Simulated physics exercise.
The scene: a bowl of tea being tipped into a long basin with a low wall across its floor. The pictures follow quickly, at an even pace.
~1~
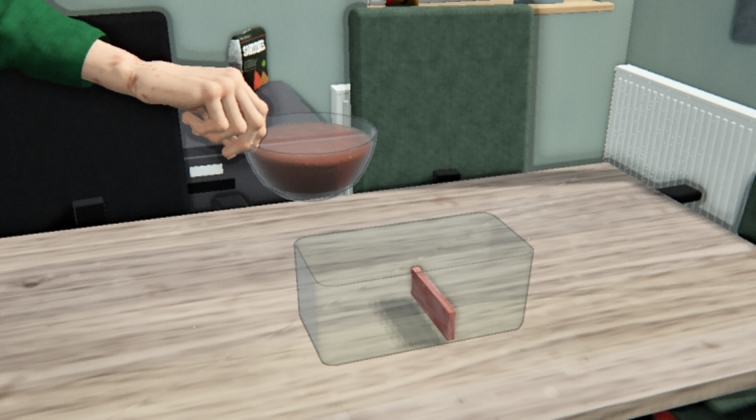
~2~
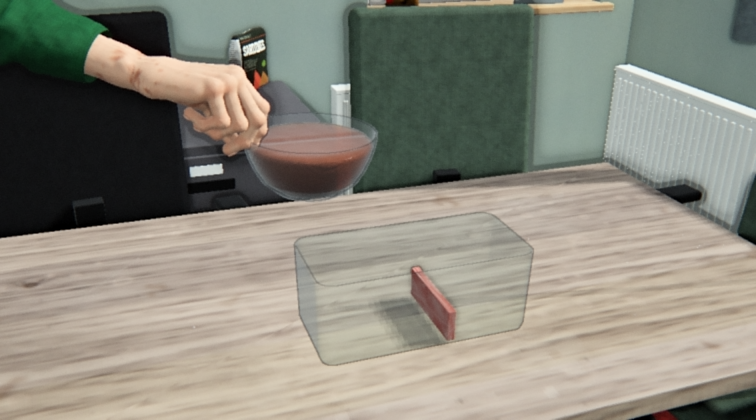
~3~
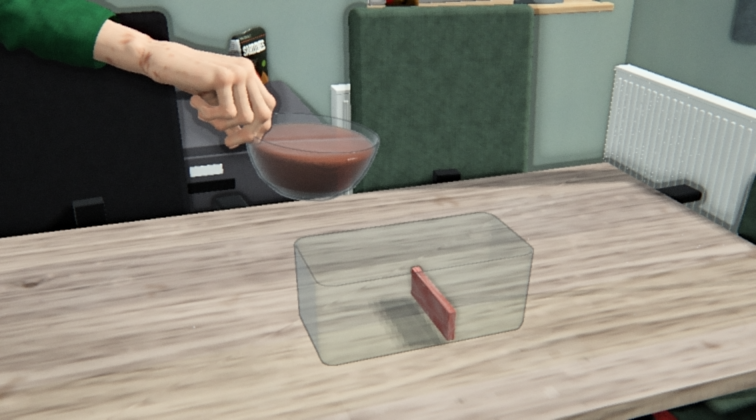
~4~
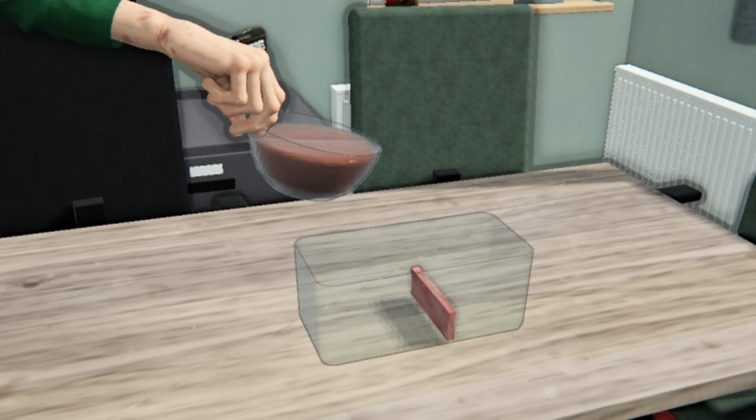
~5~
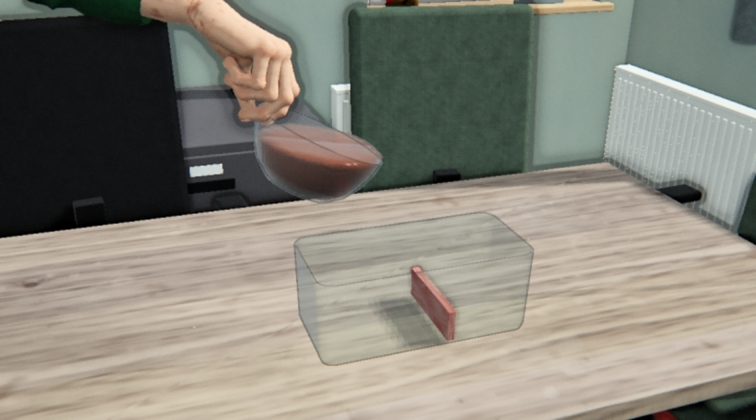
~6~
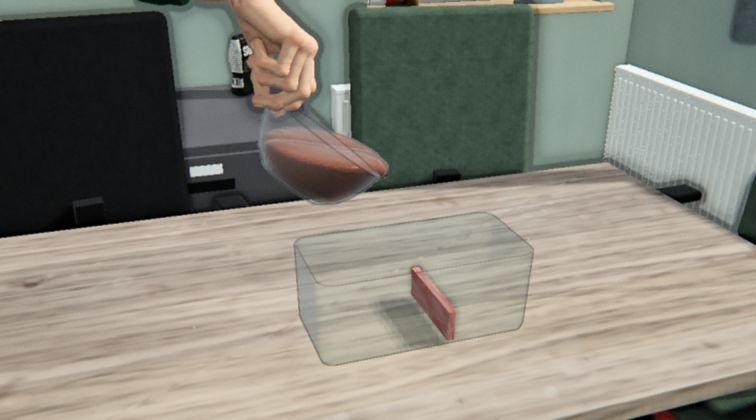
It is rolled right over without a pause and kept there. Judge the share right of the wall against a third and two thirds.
It comes to not even a third.
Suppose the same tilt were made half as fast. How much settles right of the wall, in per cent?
Close to 20 per cent.
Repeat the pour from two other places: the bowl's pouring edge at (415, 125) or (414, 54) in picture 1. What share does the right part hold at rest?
First some 45, then 50 per cent.
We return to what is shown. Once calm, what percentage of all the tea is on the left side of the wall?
Some 65 per cent.
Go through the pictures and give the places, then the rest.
The first picture shows tilt 0°; pouring edge (372, 127); surface from (245, 145) to (368, 134); the long basin's rim runs from (305, 264) to (512, 232); the wall's top is at (433, 290).
The second picture shows tilt 2°; pouring edge (373, 129); surface from (246, 145) to (368, 134).
The third picture shows tilt 7°; pouring edge (375, 135); surface from (248, 141) to (370, 137).
The fourth picture shows tilt 16°; pouring edge (376, 144); surface from (252, 138) to (373, 141).
The fifth picture shows tilt 27°; pouring edge (376, 157); surface from (257, 137) to (374, 148); 2 per cent is over the edge.
The sixth picture shows tilt 40°; pouring edge (373, 171); surface from (262, 140) to (358, 154); 9 per cent is over the edge.
A moment on, the tilt is 110° and 4 per cent is still to pour, 66 is left of the wall and 0 right of it.
Next, the tilt is 114° and 0 per cent is still to pour, 74 is left of the wall and 7 right of it.
Then the tilt is 114° and 0 per cent is still to pour, 65 is left of the wall and 23 right of it.
Later the tilt is 114° and 0 per cent is still to pour, 66 is left of the wall and 23 right of it.
Finally, 66 per cent lies left of the wall, 23 right of it and 11 outside.
